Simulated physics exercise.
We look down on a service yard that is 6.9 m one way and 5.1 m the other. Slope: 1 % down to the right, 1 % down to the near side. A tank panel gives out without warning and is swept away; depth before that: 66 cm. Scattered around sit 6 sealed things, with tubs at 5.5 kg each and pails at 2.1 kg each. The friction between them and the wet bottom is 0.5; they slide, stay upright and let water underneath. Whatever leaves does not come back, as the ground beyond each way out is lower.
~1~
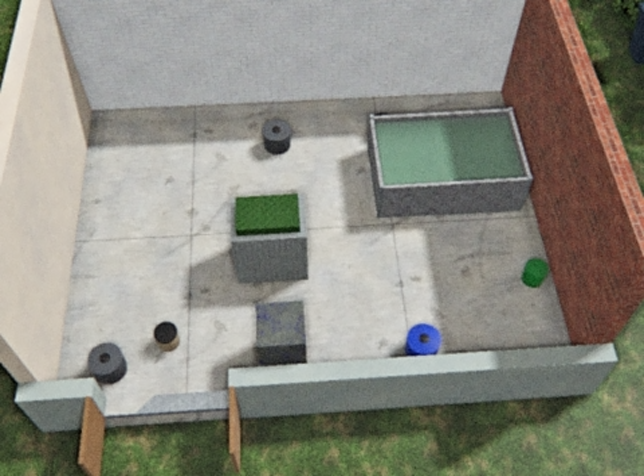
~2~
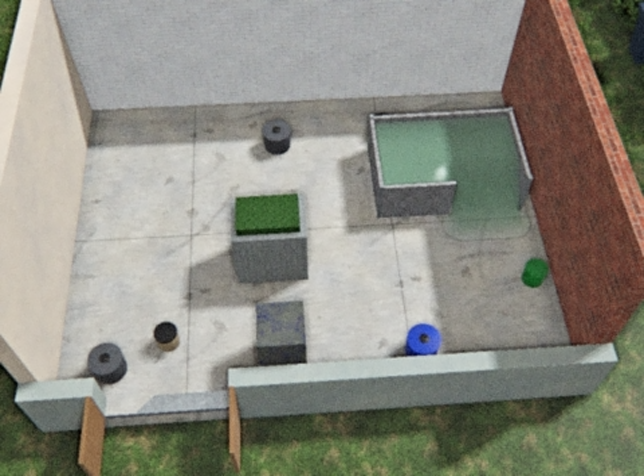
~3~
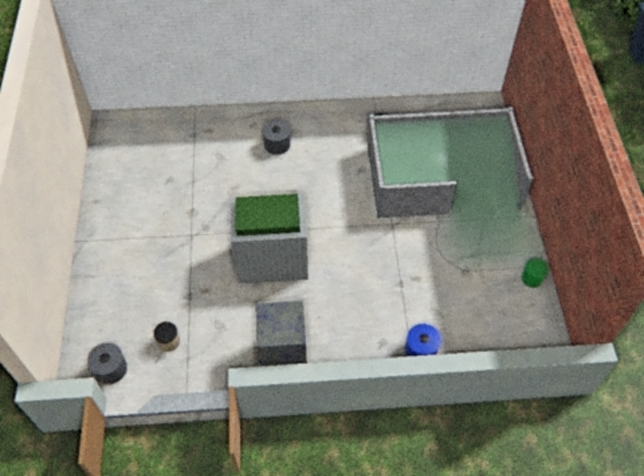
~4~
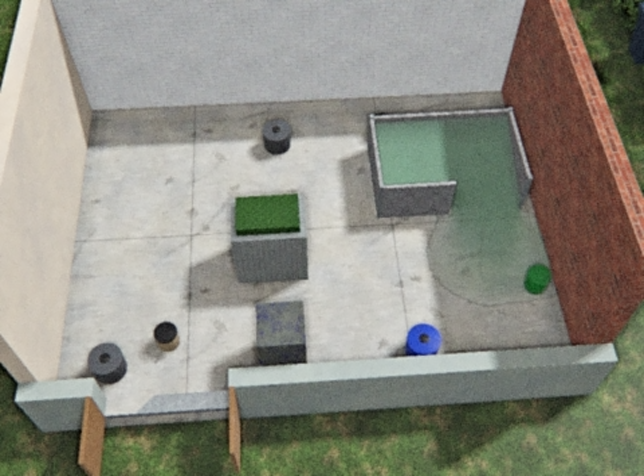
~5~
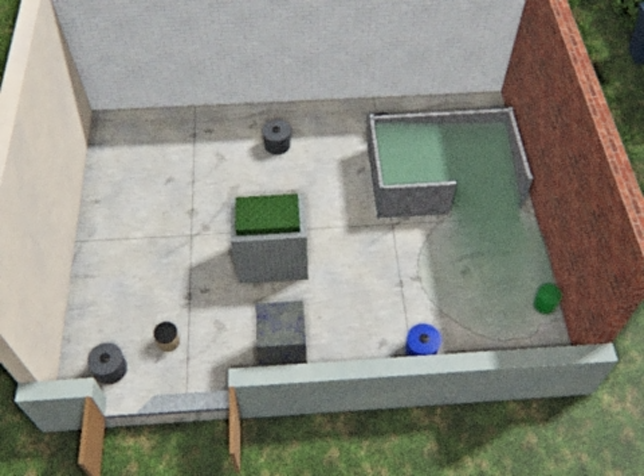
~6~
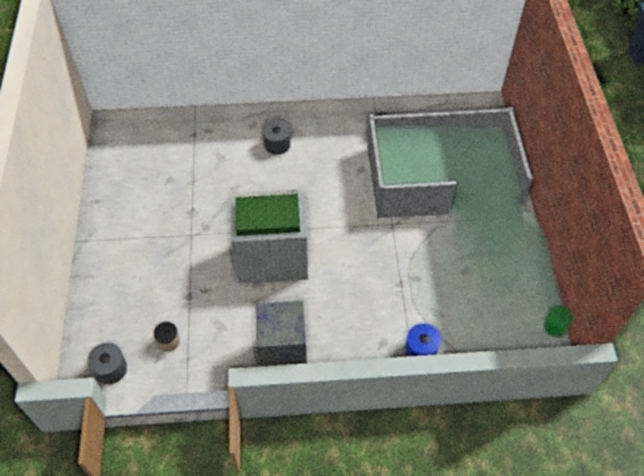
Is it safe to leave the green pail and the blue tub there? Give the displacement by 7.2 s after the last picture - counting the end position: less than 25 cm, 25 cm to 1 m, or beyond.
In the end green pail: Moved far. Blue tub: Moved far.
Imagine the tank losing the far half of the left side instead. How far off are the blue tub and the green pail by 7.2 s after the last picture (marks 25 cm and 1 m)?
The blue tub remains where it was; the green pail remains where it was.
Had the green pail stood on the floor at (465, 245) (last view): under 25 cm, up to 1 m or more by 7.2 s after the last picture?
As it turns out, it is swept away.
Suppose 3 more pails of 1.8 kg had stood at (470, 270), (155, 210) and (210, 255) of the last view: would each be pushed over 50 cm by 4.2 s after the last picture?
Lab note - in order: Above threshold / below threshold / below threshold.
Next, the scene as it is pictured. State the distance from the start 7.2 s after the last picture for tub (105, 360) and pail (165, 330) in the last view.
40 cm, washed out.
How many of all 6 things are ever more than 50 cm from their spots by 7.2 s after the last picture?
I get 4.
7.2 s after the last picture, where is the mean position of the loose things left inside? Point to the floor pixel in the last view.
Around (262, 209).
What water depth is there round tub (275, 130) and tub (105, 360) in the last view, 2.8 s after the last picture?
Close to 0 and 1 centimetres.
Then, 0.9 s after the last picture the green pail is near (563, 331), 1.2 m from its start, afloat; the blue tub is near (397, 349), 0.4 m from its start, afloat; 0 of 6 are out; 2 afloat.
Then, 2.8 s after the last picture the green pail is near (373, 351), 2.7 m from its start, afloat; the blue tub is near (321, 271), 1.7 m from its start, afloat; 0 of 6 are out; 2 afloat.
Then, 4.8 s after the last picture the green pail is near (258, 292), 3.9 m from its start, afloat; the blue tub is near (353, 142), 3.4 m from its start, afloat; 0 of 6 are out; 4 afloat.
Then, 7.2 s after the last picture the green pail is near (124, 363), 5.8 m from its start, afloat; the blue tub is near (397, 95), 4.4 m from its start, afloat; 1 of 6 are out; 4 afloat.
